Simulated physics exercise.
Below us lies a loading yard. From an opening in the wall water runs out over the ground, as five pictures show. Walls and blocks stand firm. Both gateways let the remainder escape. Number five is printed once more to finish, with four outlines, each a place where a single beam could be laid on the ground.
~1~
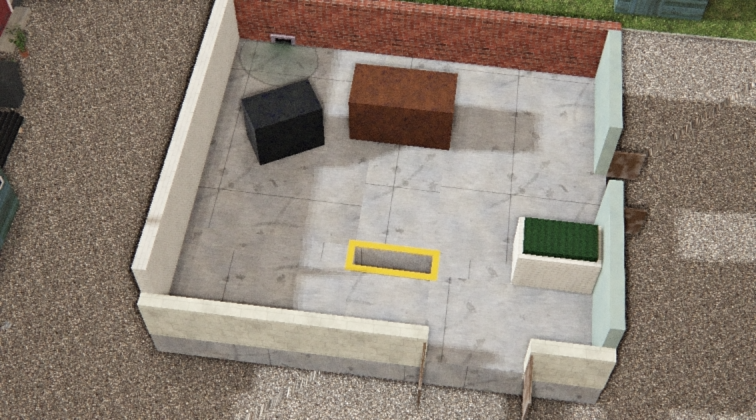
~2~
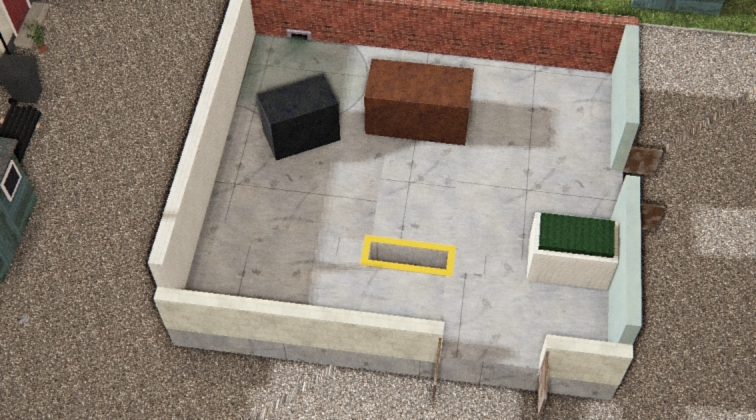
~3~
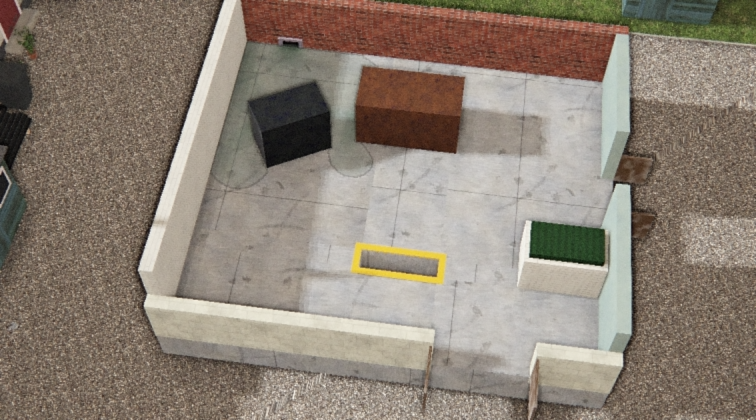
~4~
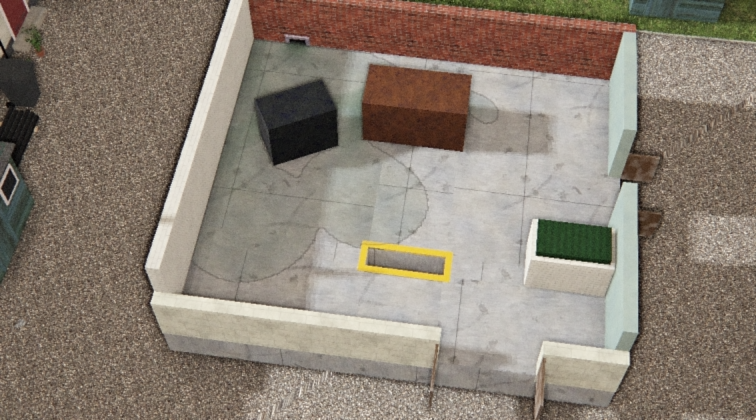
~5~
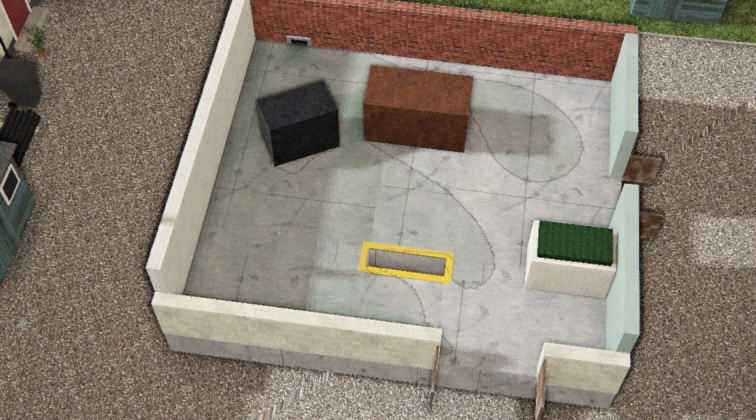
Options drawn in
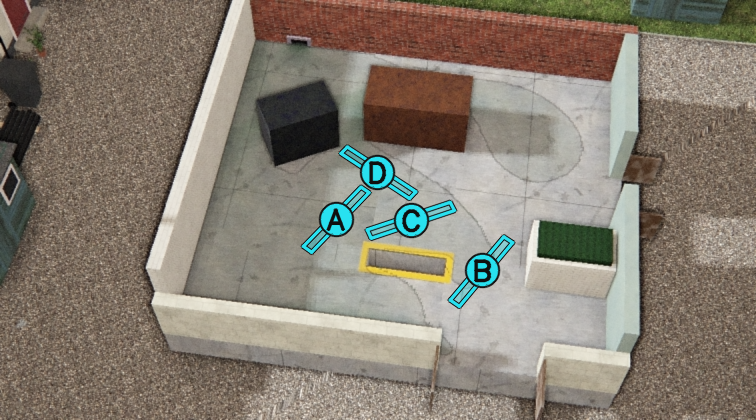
Water spreads in a thin sheet from a small outlet at the back wall's left end, passing around a black block in a walled yard. It covers the left side, creeps out past the brown block toward the right, and reaches the yellow-edged gully, where it begins to enter.
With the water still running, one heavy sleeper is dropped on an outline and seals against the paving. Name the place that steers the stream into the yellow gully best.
Go for B.
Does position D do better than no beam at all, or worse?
Worse.
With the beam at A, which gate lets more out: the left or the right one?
The left gate.
In cyan, A from (307, 249) to (365, 189); B from (454, 303) to (508, 239); C from (369, 234) to (452, 206); D from (344, 150) to (412, 195).
If A is chosen, about 11 % of the stream goes into the yellow gully, about 89 % out by the gates.
If B is chosen, about 23 % of the stream goes into the yellow gully, about 77 % out by the gates.
If C is chosen, about 7 % of the stream goes into the yellow gully, about 92 % out by the gates.
If D is chosen, about 7 % of the stream goes into the yellow gully, about 92 % out by the gates.
